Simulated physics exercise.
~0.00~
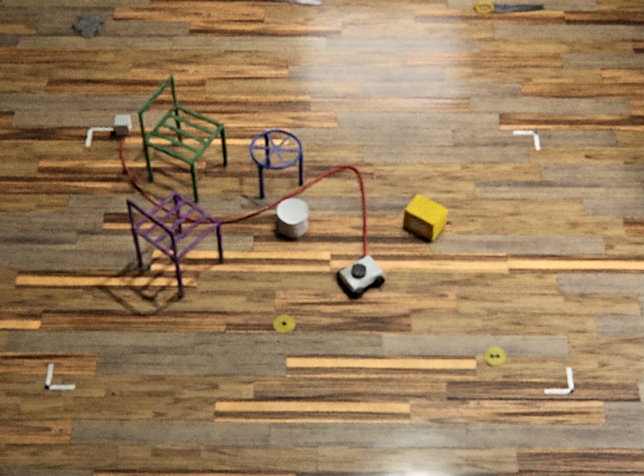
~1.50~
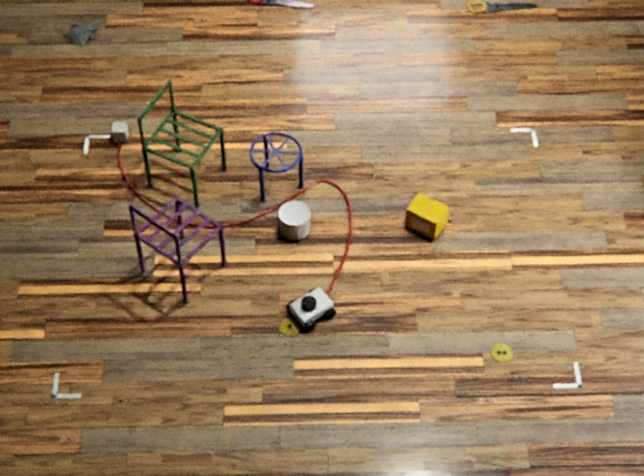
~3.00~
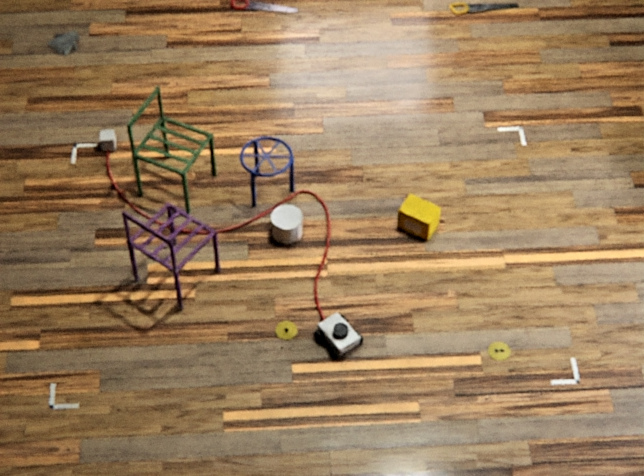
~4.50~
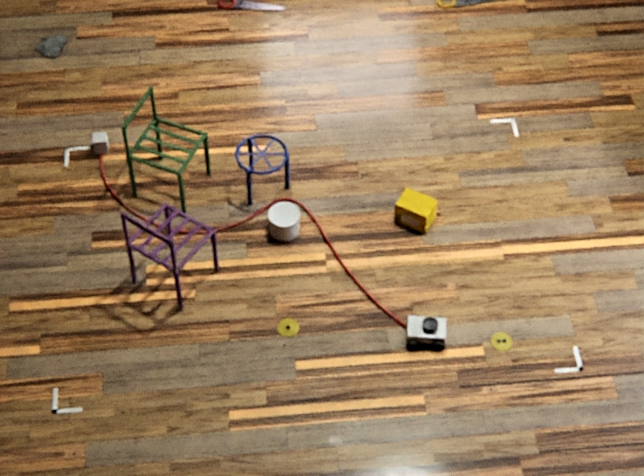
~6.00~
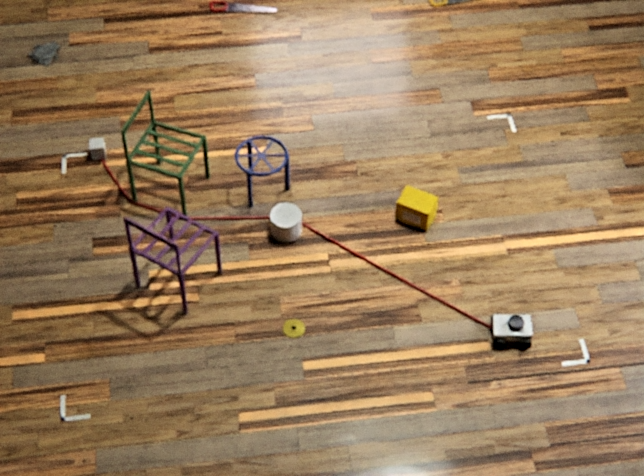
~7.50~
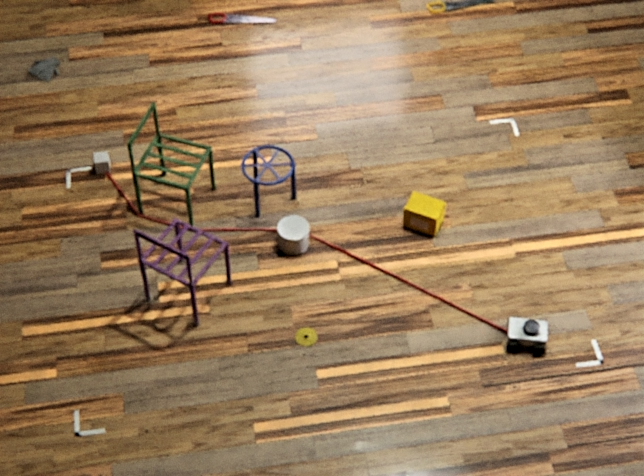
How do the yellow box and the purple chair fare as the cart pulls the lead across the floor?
Neither is disturbed. The yellow box stays put and the purple chair keeps its place.
